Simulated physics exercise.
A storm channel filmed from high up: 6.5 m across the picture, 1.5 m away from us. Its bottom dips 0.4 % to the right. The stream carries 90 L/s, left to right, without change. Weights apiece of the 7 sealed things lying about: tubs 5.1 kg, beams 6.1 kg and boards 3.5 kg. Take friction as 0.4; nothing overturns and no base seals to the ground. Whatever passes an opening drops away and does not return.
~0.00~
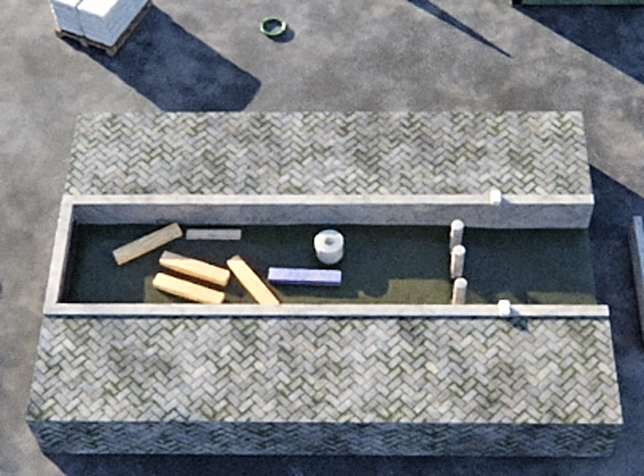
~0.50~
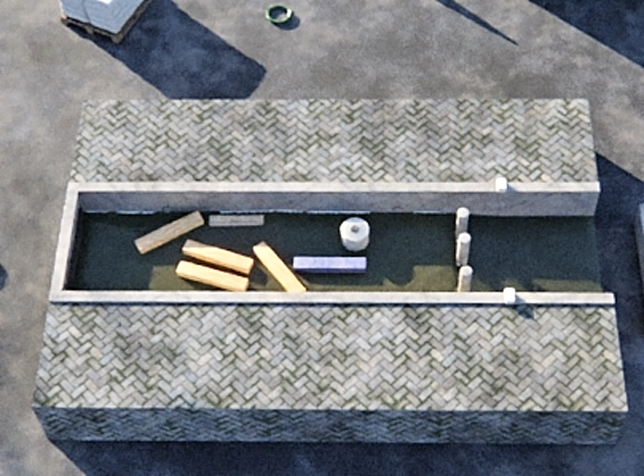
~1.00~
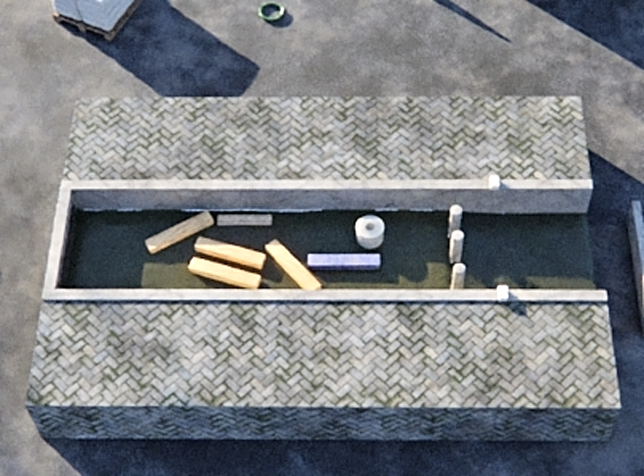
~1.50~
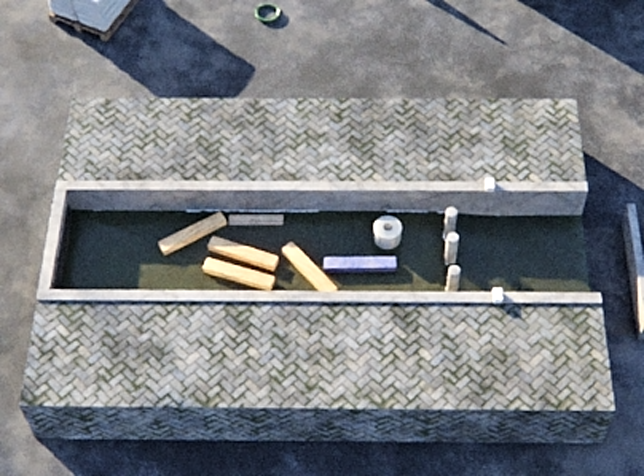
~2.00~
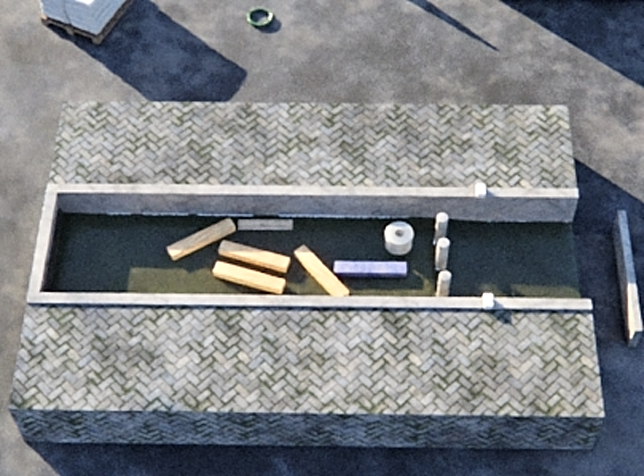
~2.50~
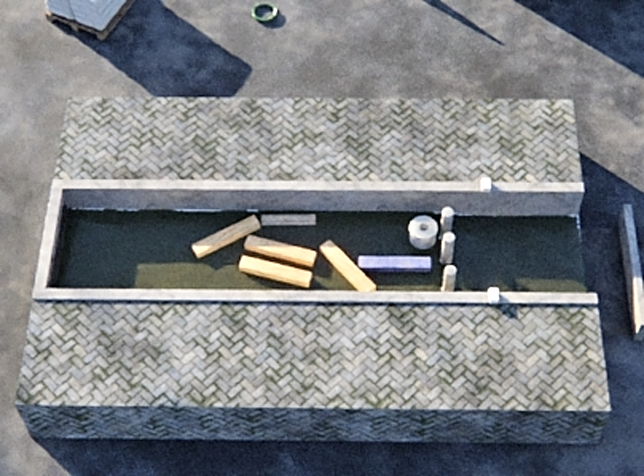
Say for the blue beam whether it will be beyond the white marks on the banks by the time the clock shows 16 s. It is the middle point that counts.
Blue beam crosses.
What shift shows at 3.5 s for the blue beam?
Roughly 200 cm by then.
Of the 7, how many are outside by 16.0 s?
By then 2.
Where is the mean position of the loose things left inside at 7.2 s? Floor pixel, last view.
Near (413, 257).
After 3.5 s the blue beam is near (447, 266), 1.9 m from its start, afloat; 0 of 7 are over the mark; 7 afloat.
After 7.2 s the blue beam has gone out; 2 of 7 are over the mark; 6 afloat.
After 12.0 s the blue beam has gone out; 2 of 7 are over the mark; 5 afloat.
After 16.0 s the blue beam has gone out; 2 of 7 are over the mark; 5 afloat.
